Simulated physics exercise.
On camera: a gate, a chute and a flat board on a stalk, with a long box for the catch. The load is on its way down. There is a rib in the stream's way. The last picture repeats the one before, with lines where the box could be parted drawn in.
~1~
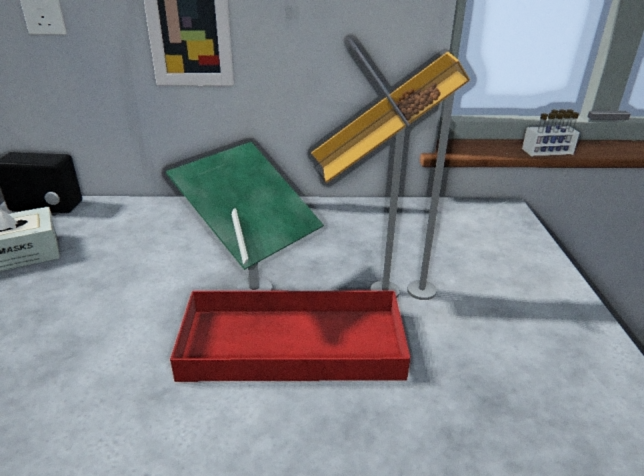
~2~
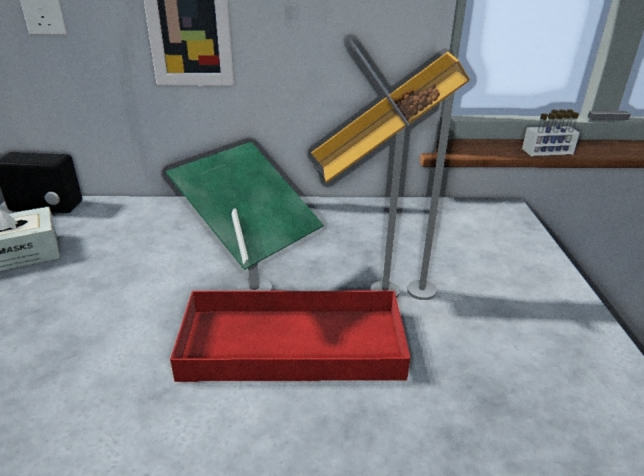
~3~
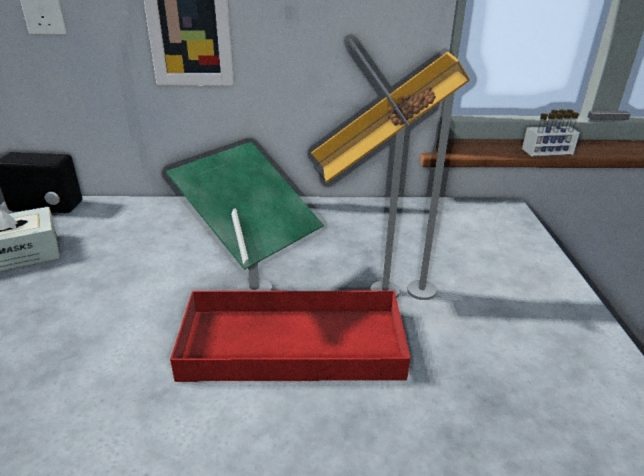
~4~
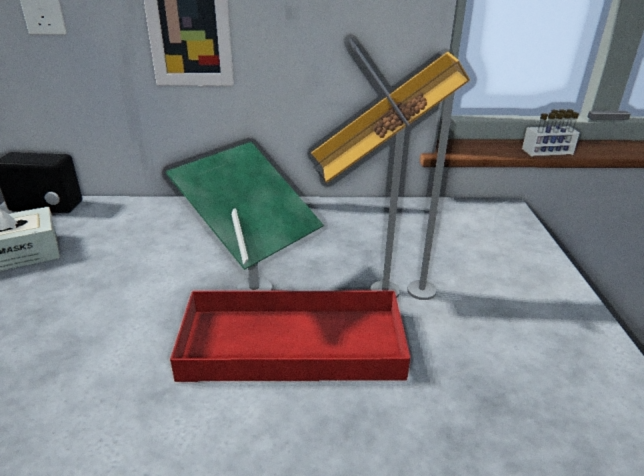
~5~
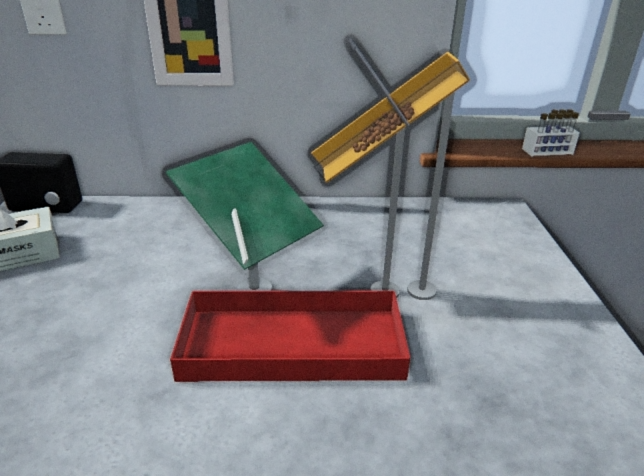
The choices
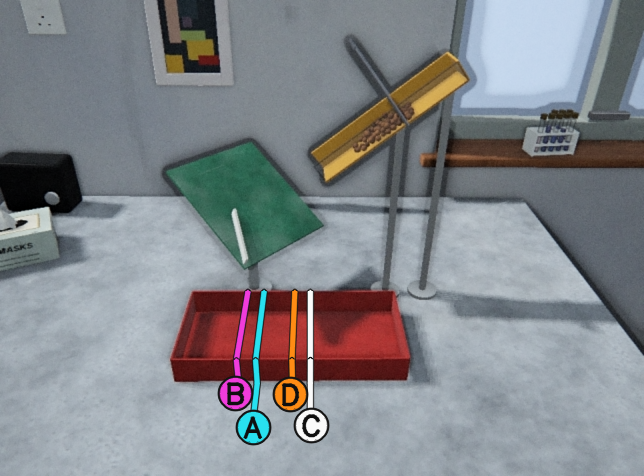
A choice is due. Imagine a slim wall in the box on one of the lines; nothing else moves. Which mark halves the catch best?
The answer is line D.
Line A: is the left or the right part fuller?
The right side.
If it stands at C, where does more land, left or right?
The left side.
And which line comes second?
Line C.
On the marked copy, line A crosses the front rim at (255, 359); line B crosses the front rim at (236, 359); line C crosses the front rim at (310, 359); line D crosses the front rim at (291, 359).
With A, of what is caught, about a tenth on the left of the divider, almost all on the right.
With B, of what is caught, just a few on the left of the divider, almost all on the right.
With C, of what is caught, the larger part on the left of the divider, roughly a quarter on the right.
With D, of what is caught, roughly half on the left of the divider, roughly half on the right.
